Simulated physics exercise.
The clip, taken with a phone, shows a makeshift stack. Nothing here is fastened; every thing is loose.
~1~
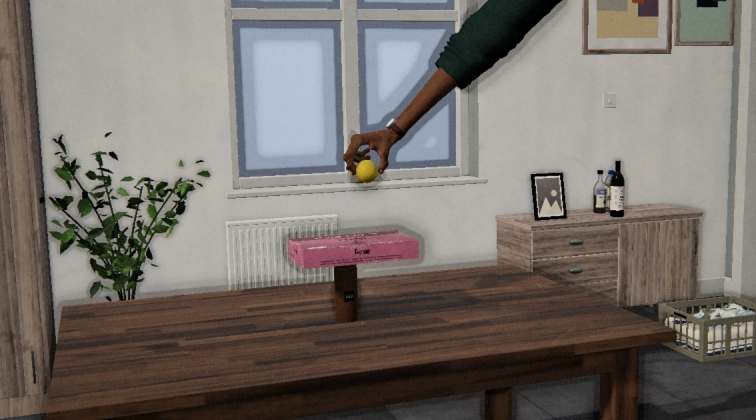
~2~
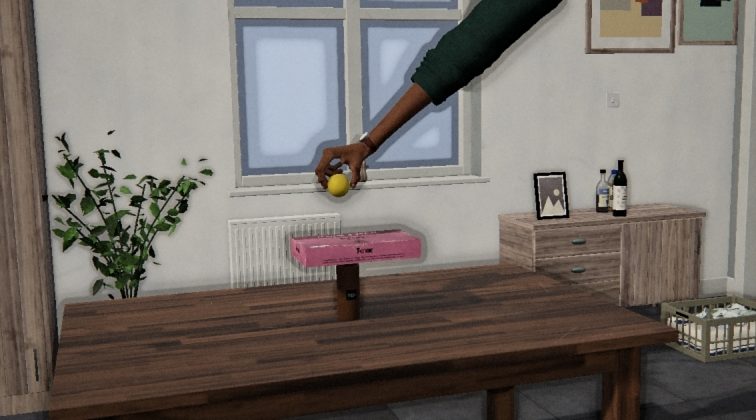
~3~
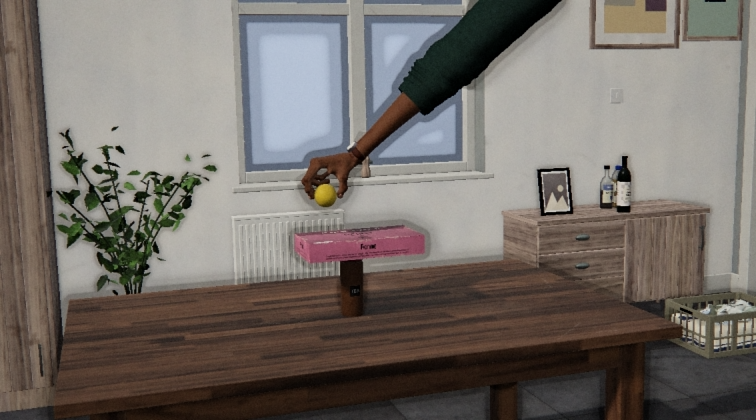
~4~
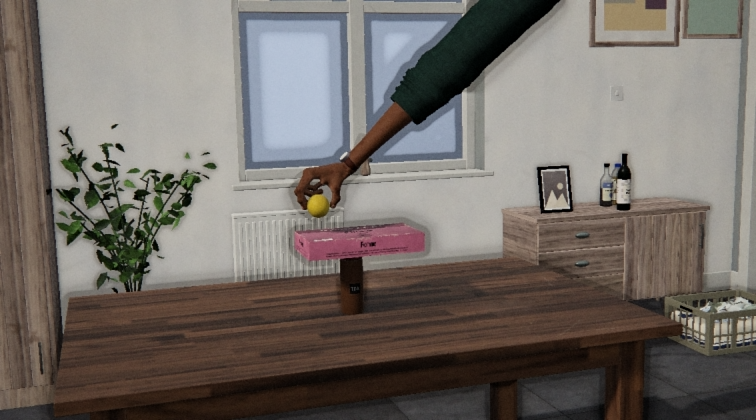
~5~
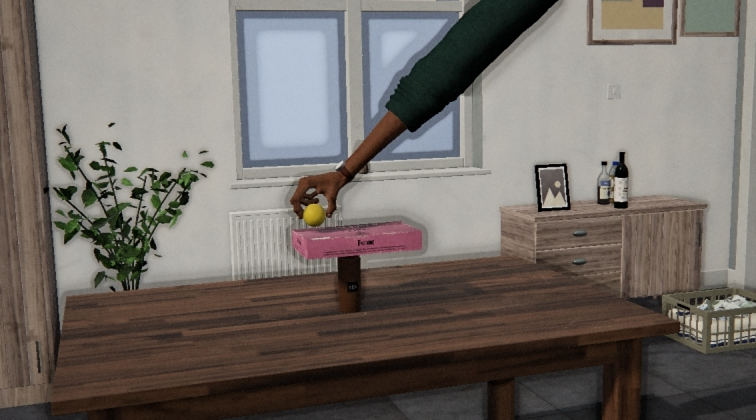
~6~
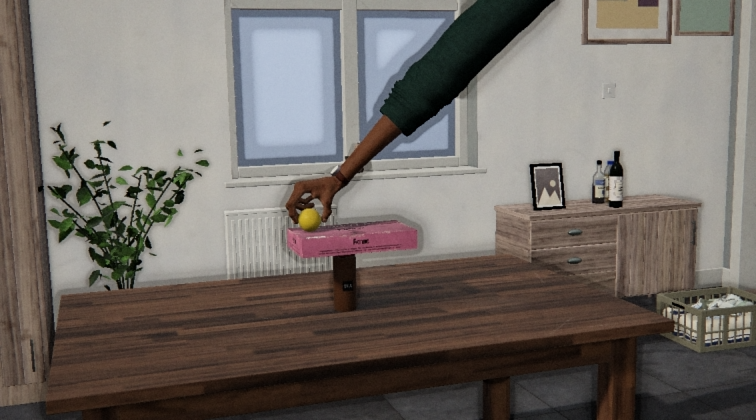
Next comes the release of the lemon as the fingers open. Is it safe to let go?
It is going to remain upright.
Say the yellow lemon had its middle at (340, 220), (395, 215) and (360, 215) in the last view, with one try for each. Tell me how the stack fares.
First time it stays put, second time it falls over, third time it stays put.
Then, 0.40 s later than the last frame, all is still.
Then, 1.00 s later than the last frame, yellow lemon resting near (310, 220).
When it is over, all 3 as before. End places, in pixels of the last picture, yellow lemon near (310, 220). The stack keeps its balance.
